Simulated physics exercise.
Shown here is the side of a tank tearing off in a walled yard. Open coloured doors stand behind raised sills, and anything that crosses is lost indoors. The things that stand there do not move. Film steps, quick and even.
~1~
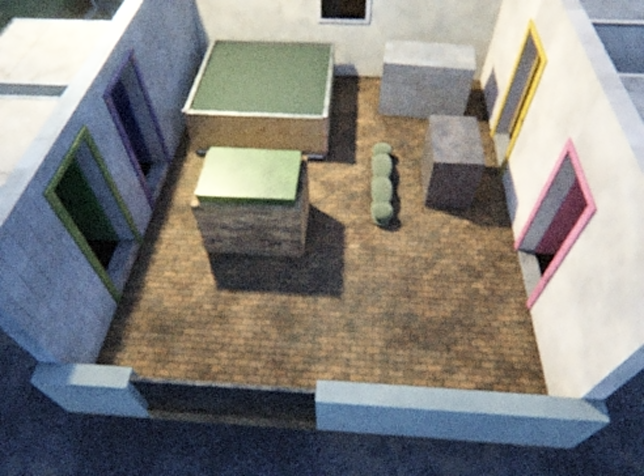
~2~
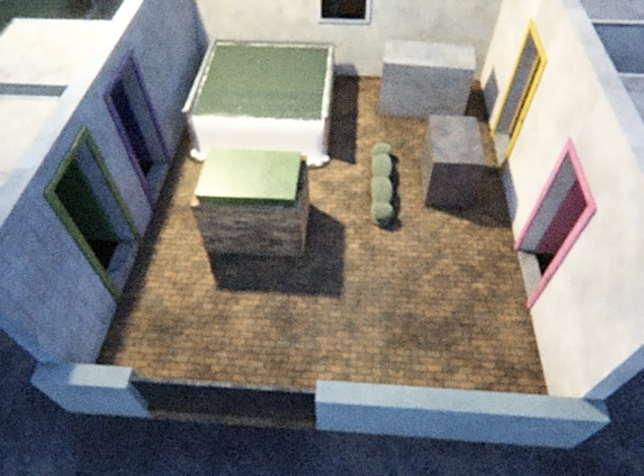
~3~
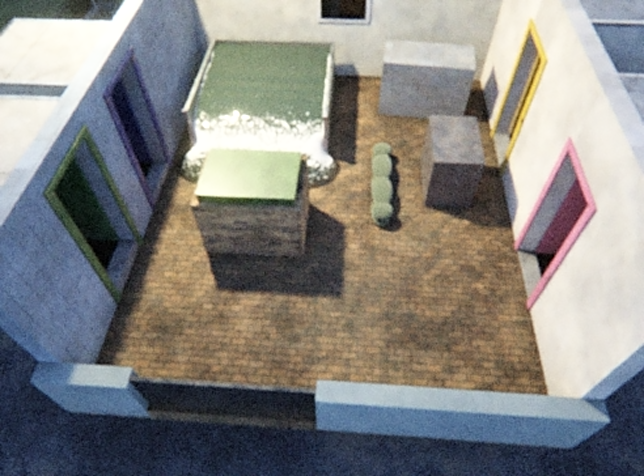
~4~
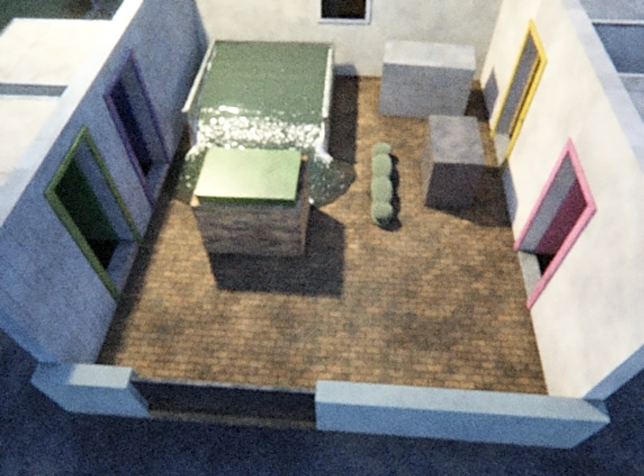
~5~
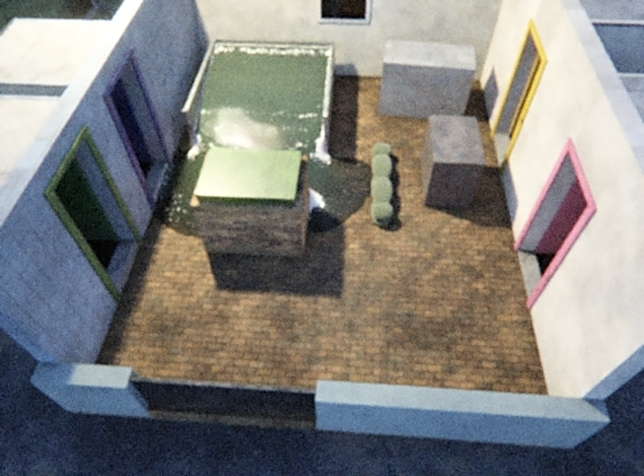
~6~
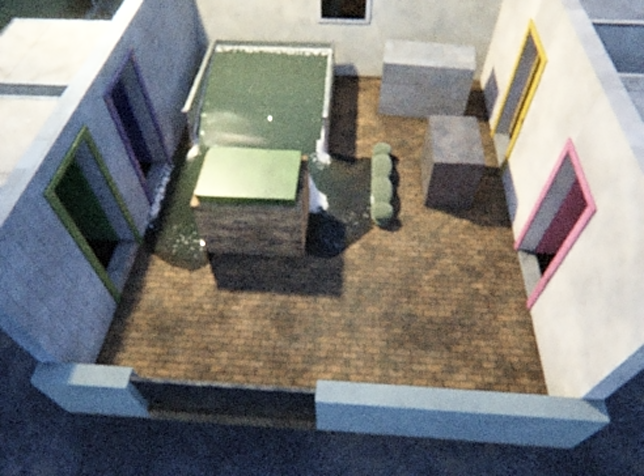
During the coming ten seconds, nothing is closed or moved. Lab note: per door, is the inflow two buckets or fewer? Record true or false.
Blue door false; green door true; yellow door true; pink door false.
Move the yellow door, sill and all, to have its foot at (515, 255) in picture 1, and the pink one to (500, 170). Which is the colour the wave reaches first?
It's the blue door.
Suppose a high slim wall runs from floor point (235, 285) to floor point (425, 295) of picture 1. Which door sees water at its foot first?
I'd go with the blue door.
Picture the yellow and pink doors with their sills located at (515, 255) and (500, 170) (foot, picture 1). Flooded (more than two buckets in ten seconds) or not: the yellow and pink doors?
My reading: The yellow door is under; the pink door goes over.
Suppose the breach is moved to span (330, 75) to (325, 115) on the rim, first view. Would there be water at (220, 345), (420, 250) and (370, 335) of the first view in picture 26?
One by one: Waterlogged; waterlogged; waterlogged.
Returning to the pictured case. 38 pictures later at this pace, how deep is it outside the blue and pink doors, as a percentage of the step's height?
Some 60 percent and then some 280 percent.
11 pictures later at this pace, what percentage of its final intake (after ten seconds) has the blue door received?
About 45 per cent.
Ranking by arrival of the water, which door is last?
The one in yellow.
A moment on, water covers 35 % of the floor; the blue door under two buckets in, the green door wet at the sill, nothing in, the yellow door not reached, the pink door not reached.
Next, water covers 60 % of the floor; the blue door far over two buckets in, the green door under two buckets in, the yellow door not reached, the pink door not reached.
Then, water covers 80 % of the floor; the blue door far over two buckets in, the green door under two buckets in, the yellow door not reached, the pink door under two buckets in.
Later, water covers 95 % of the floor; the blue door far over two buckets in, the green door under two buckets in, the yellow door wet at the sill, nothing in, the pink door over two buckets in.
In the end, water covers 95 % of the floor; the blue door far over two buckets in, the green door under two buckets in, the yellow door wet at the sill, nothing in, the pink door far over two buckets in.
